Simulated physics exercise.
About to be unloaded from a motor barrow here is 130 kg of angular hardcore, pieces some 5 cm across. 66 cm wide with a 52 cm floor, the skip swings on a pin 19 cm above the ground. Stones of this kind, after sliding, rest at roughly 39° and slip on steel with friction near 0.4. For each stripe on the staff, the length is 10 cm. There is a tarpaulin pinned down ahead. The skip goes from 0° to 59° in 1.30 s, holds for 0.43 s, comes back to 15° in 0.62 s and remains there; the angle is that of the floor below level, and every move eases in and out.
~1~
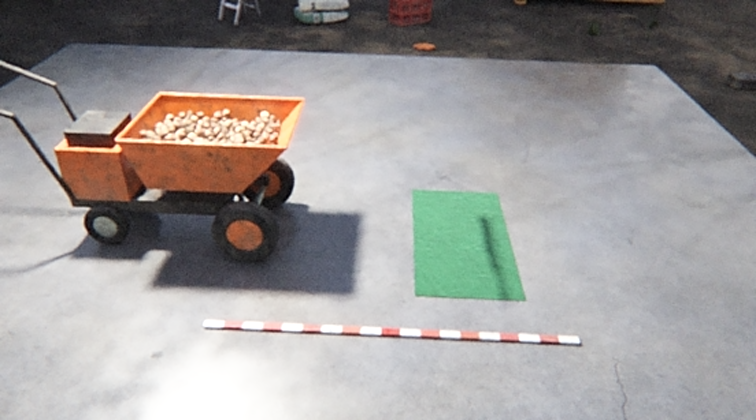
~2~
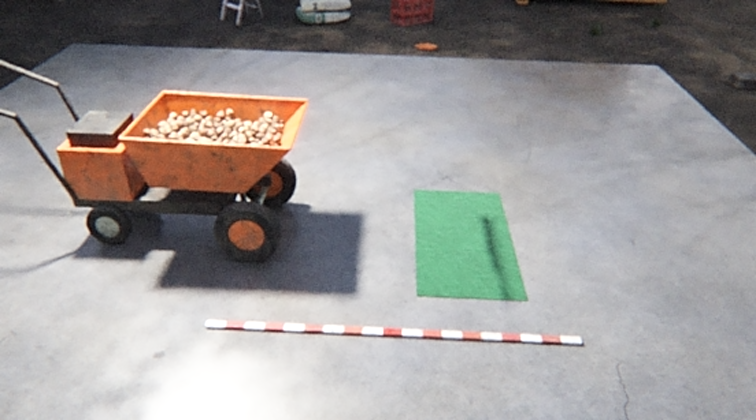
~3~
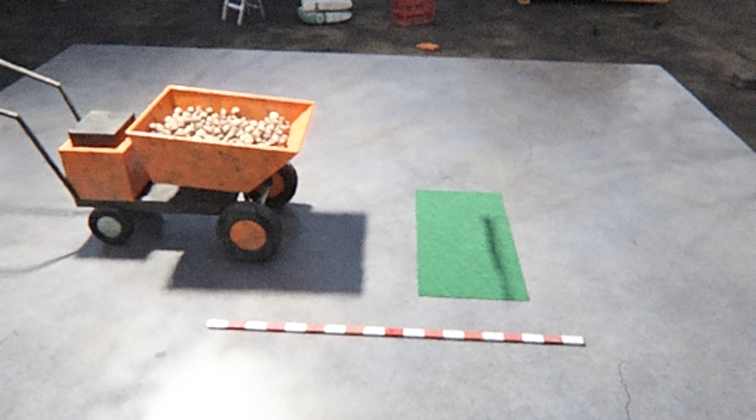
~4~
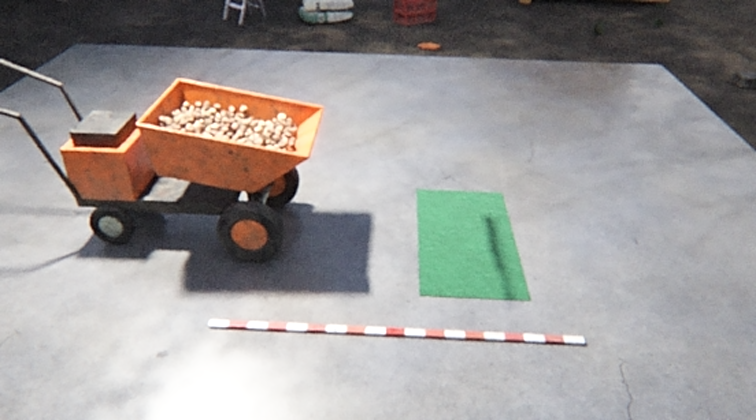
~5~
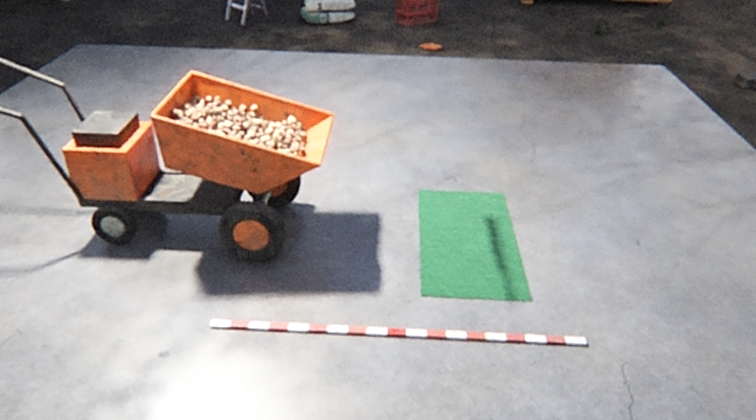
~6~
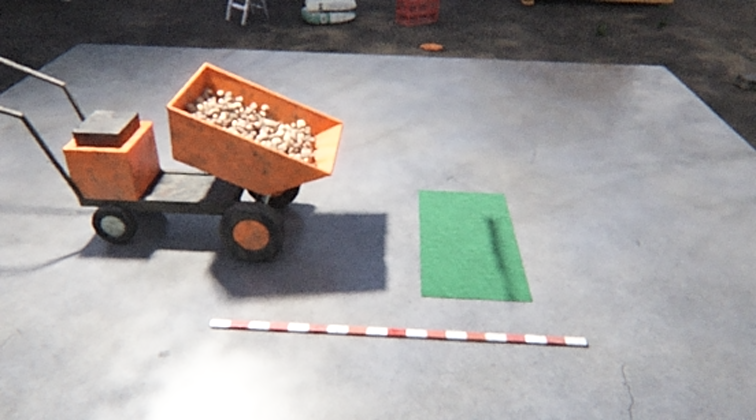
To begin with, an orange motor barrow stands on a grey floor at the left, its level skip loaded with pale stones, a green sheet and a red-and-white staff lying nearby. The skip then tilts steadily, its rear rising and its lip leaning right, while the stones stay inside.
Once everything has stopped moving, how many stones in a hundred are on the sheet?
Roughly 5 of every hundred stones are there.
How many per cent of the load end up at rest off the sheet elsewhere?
Something like 0 out of every hundred parts of the load ends up there.
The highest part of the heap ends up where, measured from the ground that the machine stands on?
I'd put it at roughly 12 cm above the ground.
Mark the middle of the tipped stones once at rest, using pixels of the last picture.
Centre estimate: Around (388, 239).
A little later the floor is at 50°; 100 % in the skip; the foremost stones are at (341, 191).
Then the floor is at 59°; 97 % in the skip, 3 % short of the sheet; the foremost stones are at (389, 240).
Later still the floor is at 15°; 70 % in the skip, 28 % short of the sheet, 3 % on the sheet; the foremost stones are at (458, 255).
In the end the floor is at 15°; 70 % in the skip, 28 % short of the sheet, 3 % on the sheet; the foremost stones are at (458, 255).
